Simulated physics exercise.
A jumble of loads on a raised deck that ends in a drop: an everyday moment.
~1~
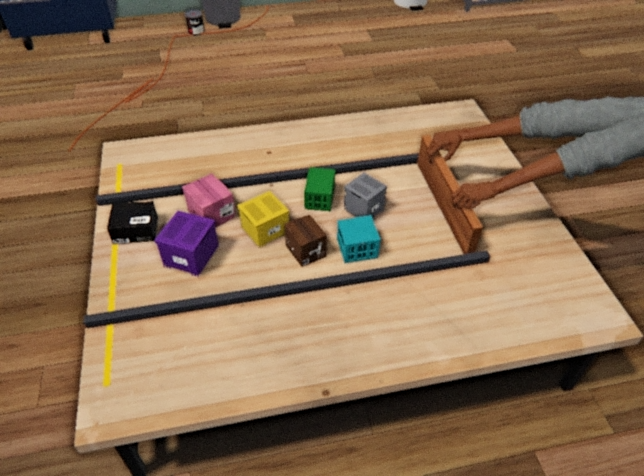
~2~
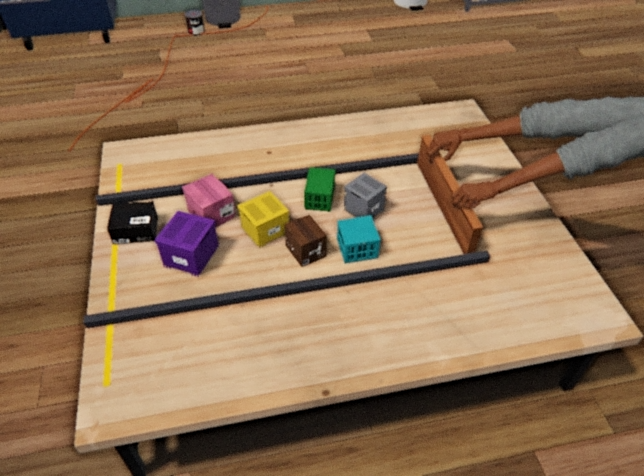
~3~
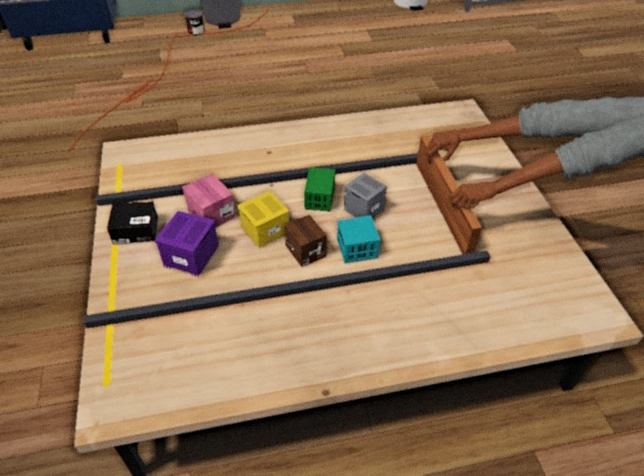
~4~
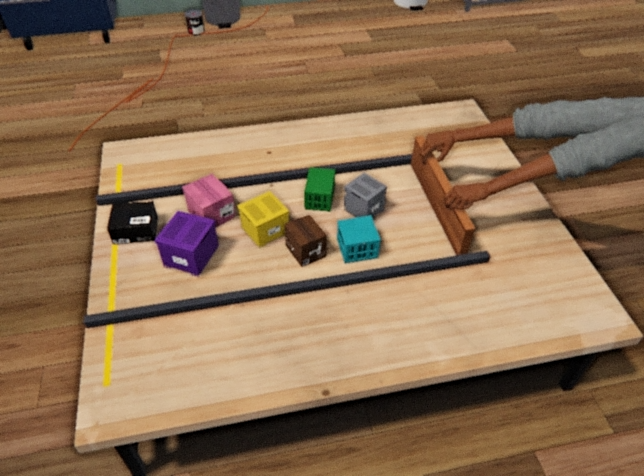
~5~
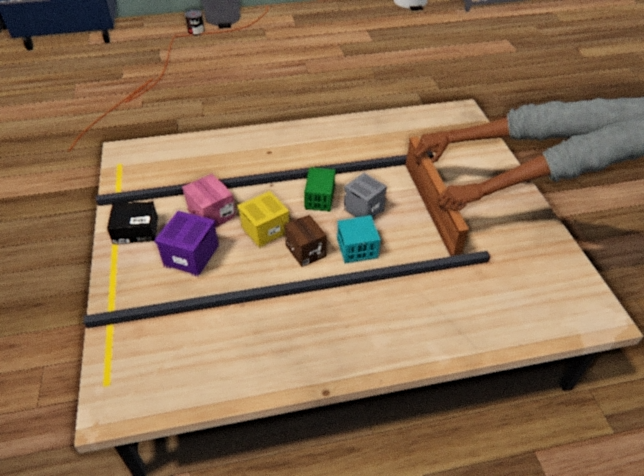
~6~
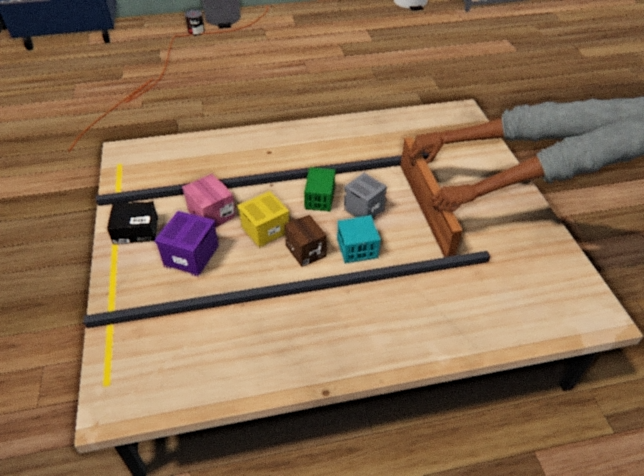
Two hands slid a wooden plank a short way left across a low table, between two dark rails, toward a scattered group of colorful boxes that stayed still near a yellow line.
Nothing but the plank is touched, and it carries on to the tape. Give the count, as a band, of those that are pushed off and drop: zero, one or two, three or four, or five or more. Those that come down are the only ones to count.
I expect five or a larger number to end up below.
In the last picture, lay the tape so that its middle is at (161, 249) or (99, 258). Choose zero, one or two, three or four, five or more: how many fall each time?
In turn: Just one or two; more than four.
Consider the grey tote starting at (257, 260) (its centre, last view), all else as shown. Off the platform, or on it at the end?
In that case it leaves the top.
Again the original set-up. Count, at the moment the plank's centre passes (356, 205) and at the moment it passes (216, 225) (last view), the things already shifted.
The first number is 3, the next one 8.
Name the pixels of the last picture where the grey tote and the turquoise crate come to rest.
Reading them off: First (94, 231); then (88, 281).
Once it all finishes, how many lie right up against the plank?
2 end up touching it.
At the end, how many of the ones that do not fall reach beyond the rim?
Things overhanging at the end: 2.
Early on, none off yet; black parcel at rest near (133, 222); purple tote at rest near (189, 244); pink parcel at rest near (210, 202).
Finally, the number that fall off is five or more; lost, green crate, brown parcel, yellow tote, pink parcel, purple tote and black parcel.
